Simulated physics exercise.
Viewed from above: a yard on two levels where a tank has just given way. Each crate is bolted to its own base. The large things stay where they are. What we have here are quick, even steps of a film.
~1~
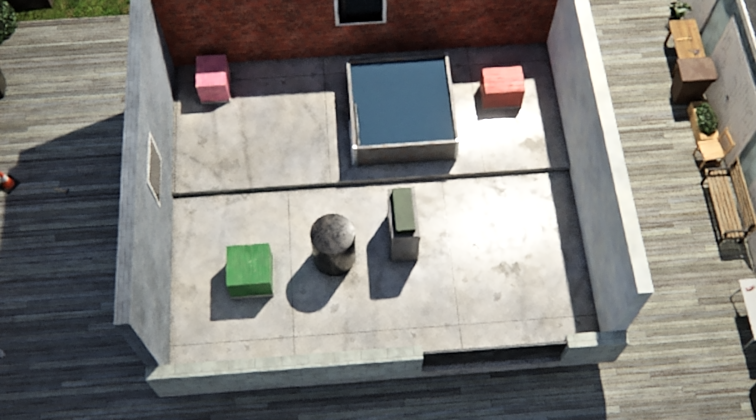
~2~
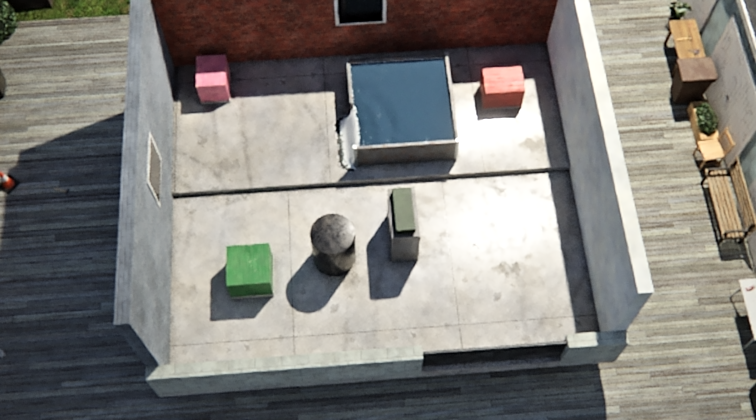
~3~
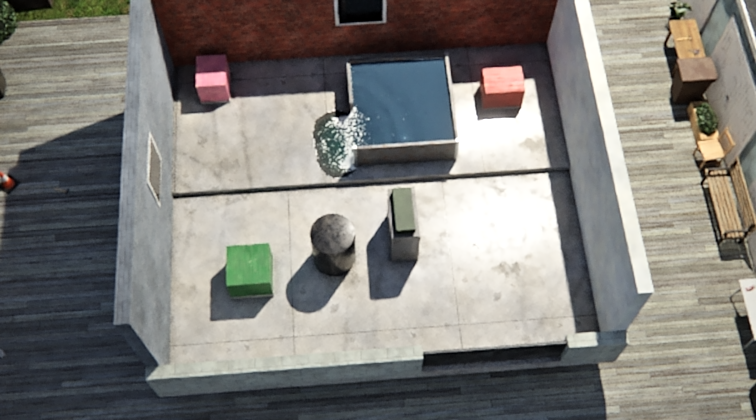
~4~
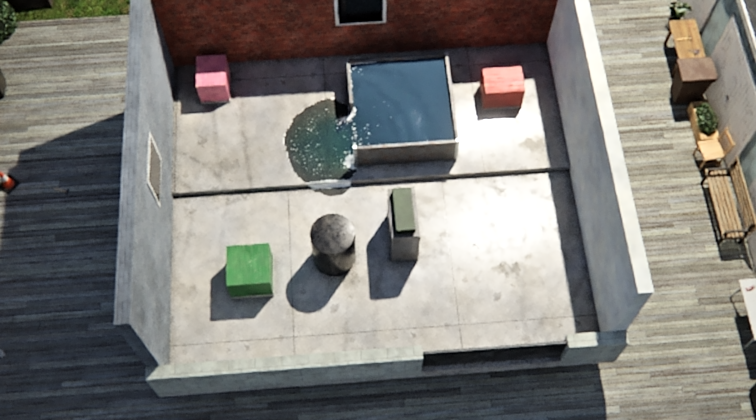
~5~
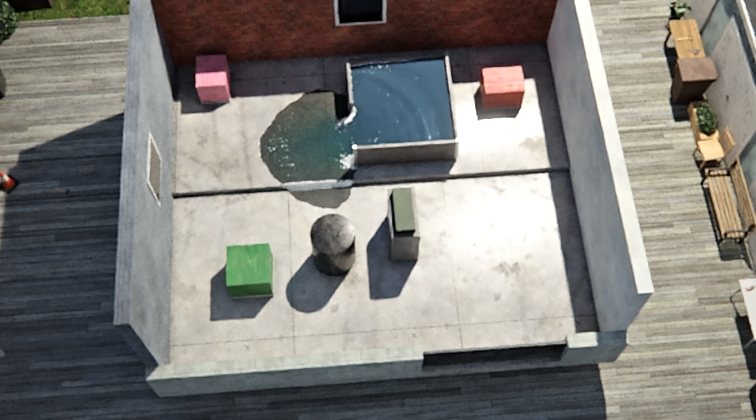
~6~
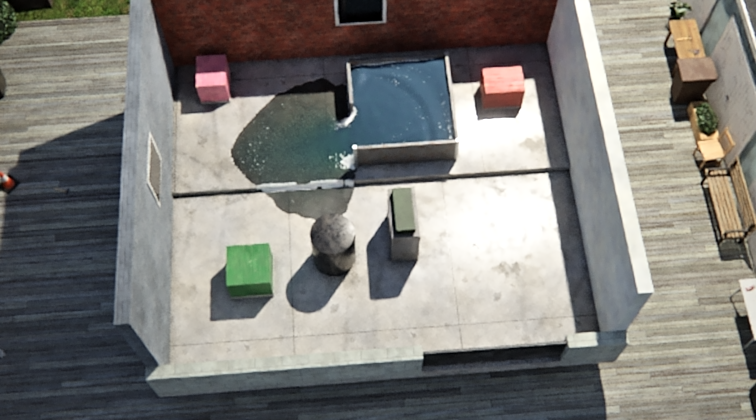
A walled concrete yard on two levels, set among grey wooden decking, is seen from high above by a still camera. A square water tank stands near the red brick back wall between a pink block and an orange-red one, with a green block, a dark round-topped post and a grey-green pillar below. Water bursts from the tank's left side, spreads leftward in a dark pool and slips over the step.
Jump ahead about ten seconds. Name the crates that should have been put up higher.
As I see it, the pink crate comes through with water on it, the green crate comes through with water on it, the red crate comes through untouched.
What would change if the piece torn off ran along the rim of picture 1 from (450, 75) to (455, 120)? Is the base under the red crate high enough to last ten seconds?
I'd say red crate is hit by the flood.
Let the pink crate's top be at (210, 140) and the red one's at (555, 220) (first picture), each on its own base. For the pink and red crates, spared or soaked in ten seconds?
Outcome - pink crate is flooded, red crate is flooded.
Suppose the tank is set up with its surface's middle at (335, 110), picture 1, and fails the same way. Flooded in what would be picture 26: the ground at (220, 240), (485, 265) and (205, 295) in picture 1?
The first spot is inundated, the second not reached, and the third inundated.
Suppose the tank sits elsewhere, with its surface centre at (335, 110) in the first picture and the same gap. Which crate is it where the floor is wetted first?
It is the pink-painted one.
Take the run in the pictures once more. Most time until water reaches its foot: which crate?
Should be the crate marked red.
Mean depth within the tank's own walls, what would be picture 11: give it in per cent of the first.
That would be roughly 72 per cent.
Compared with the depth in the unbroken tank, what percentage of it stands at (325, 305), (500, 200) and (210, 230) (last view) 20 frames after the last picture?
Some 0, 0 and 25 in a hundred.
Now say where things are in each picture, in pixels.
The water tank at (402, 102) is whole and still, in the first picture.
Water pours out at (355, 136) and has run to (349, 167), in the second picture.
The front is at (319, 124), out from the gap at (355, 137), in the third picture.
The front is at (289, 136), out from the gap at (355, 138), in the fourth picture.
Water pours out at (355, 138) and has run to (265, 138), in the fifth picture.
The front is at (238, 161), out from the gap at (355, 137), in the sixth picture.
A moment on, water covers 25 % of the floor; the pink crate water round its plinth, the green crate not reached, the red crate not reached.
Next, water covers 30 % of the floor; the pink crate water round its plinth, the green crate water round its plinth, the red crate not reached.
Then, water covers 40 % of the floor; the pink crate water round its plinth, the green crate water round its plinth, the red crate not reached.
Later, water covers 60 % of the floor; the pink crate water round its plinth, the green crate water round its plinth, the red crate not reached.
In the end, water covers 80 % of the floor; the pink crate was topped, the green crate was topped, the red crate stayed above the water.
